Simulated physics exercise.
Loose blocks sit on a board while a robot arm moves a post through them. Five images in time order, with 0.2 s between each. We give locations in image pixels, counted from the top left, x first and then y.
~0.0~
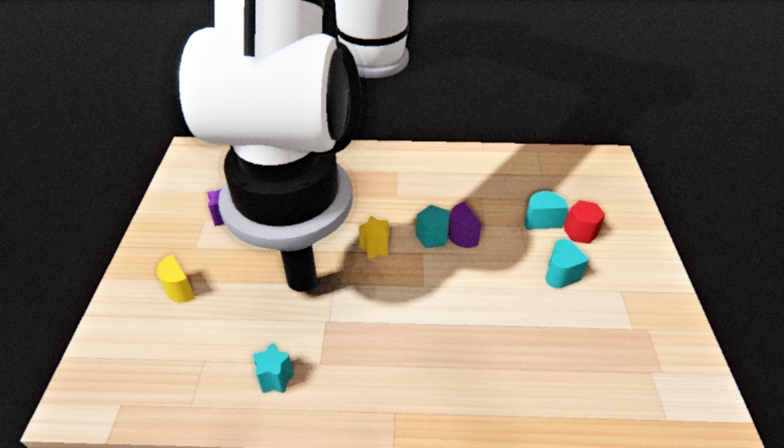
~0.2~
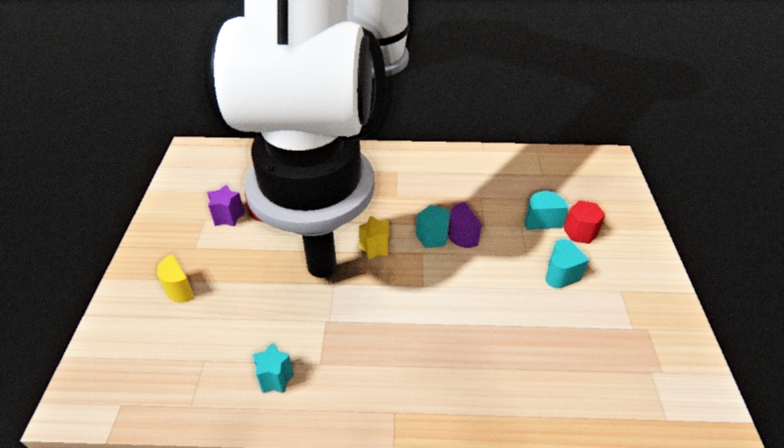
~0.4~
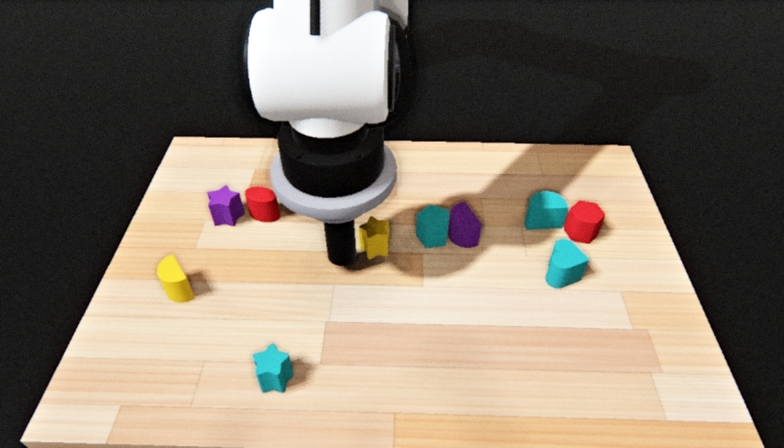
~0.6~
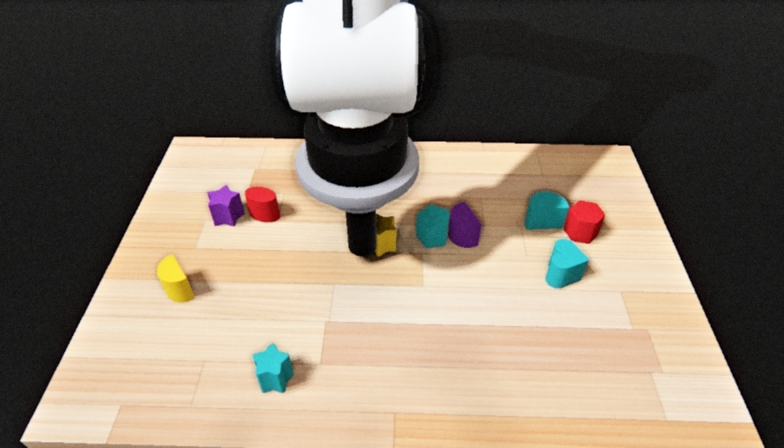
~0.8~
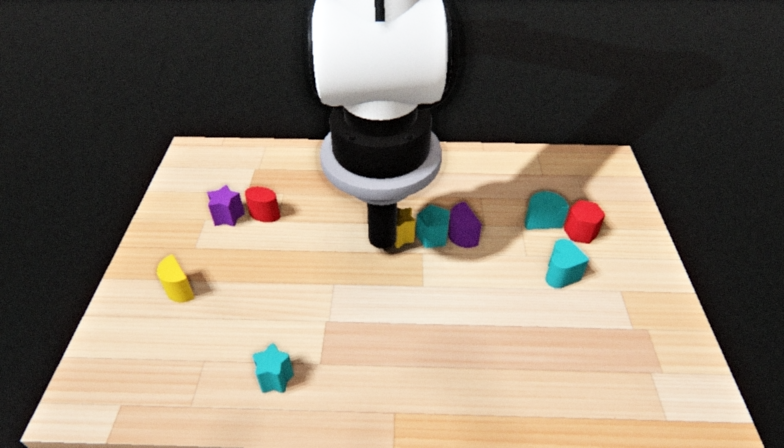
A robot arm with a black post moves right and slightly away across a wooden board of loose coloured blocks, reaches the yellow star block, and pushes it right, close beside the turquoise block next to a purple one.
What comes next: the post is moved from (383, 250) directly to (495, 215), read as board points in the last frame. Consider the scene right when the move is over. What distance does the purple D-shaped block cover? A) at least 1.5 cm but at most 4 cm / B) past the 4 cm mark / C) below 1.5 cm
A.
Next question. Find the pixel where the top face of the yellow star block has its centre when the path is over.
For the centre of its top, I'd go with (424, 196).
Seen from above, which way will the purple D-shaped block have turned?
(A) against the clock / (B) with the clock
Option B.
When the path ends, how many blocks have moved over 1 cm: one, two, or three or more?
The way I see it, the answer is three or more.
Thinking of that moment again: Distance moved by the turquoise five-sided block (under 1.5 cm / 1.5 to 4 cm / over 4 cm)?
The move is long, over 4 cm.
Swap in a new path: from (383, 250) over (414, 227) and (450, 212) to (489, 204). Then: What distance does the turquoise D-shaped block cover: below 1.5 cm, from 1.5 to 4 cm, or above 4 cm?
The under 1.5 cm band.
The first path, step by step. One third of the way, post (423, 226); yellow star block (420, 198), turned 50° anticlockwise; turquoise five-sided block (448, 204), turned 40° clockwise; purple D-shaped block (474, 215), turned 25° clockwise.
Two thirds of the way, post (461, 214); yellow star block (424, 196), turned 80° anticlockwise; turquoise five-sided block (476, 188), turned 30° clockwise; purple D-shaped block (485, 216), turned 60° clockwise.
At the end, post (497, 204); yellow star block (424, 196), turned 80° anticlockwise; turquoise five-sided block (491, 176); purple D-shaped block (492, 216), turned 90° clockwise; turquoise D-shaped block still.
